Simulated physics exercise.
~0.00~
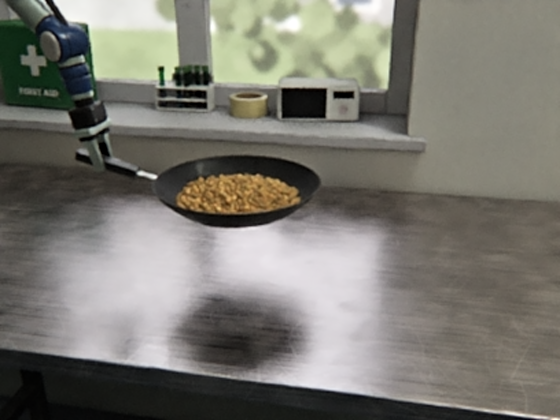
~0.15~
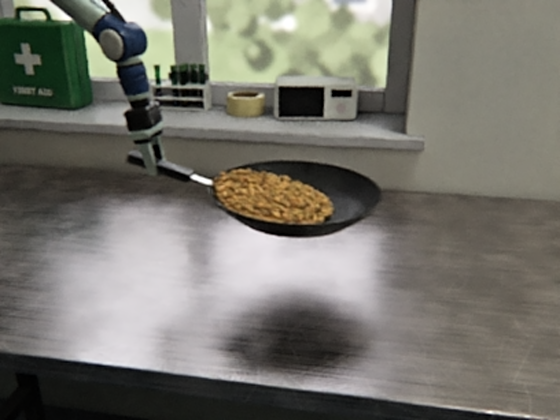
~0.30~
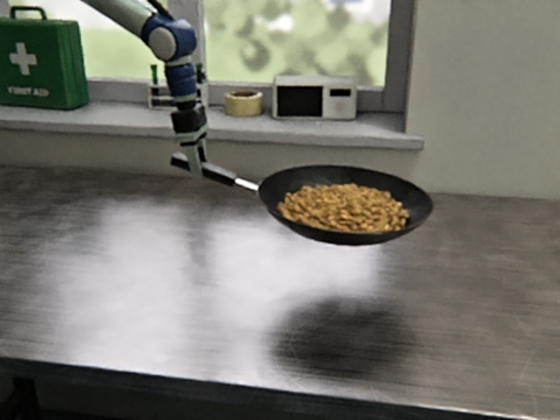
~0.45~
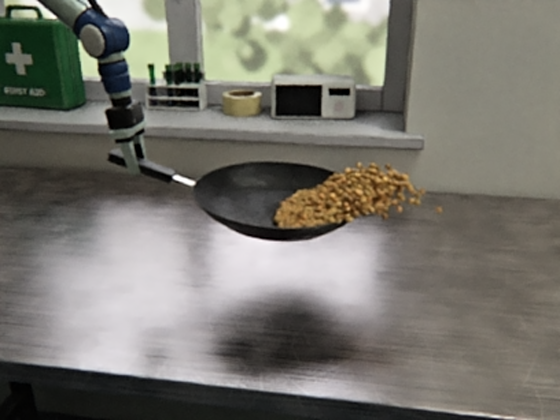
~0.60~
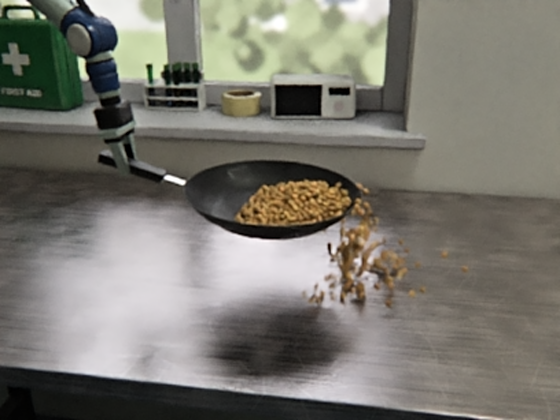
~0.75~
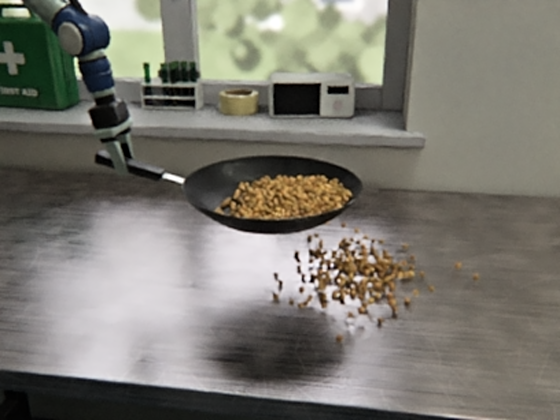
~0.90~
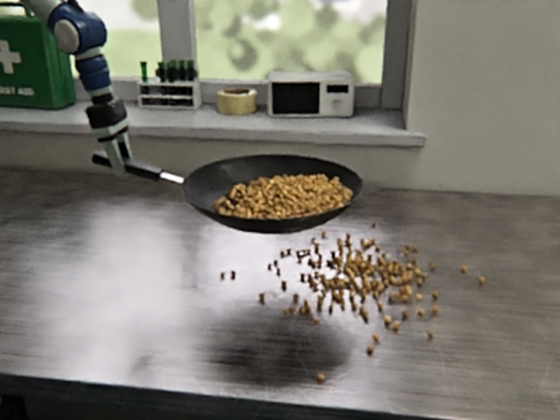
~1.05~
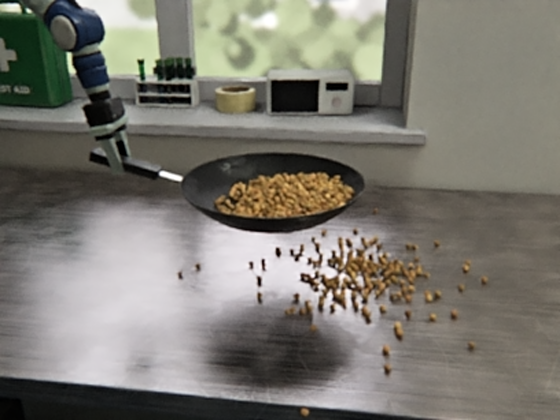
A robot arm jerks a pan of chickpeas, spilling some onto the table below.
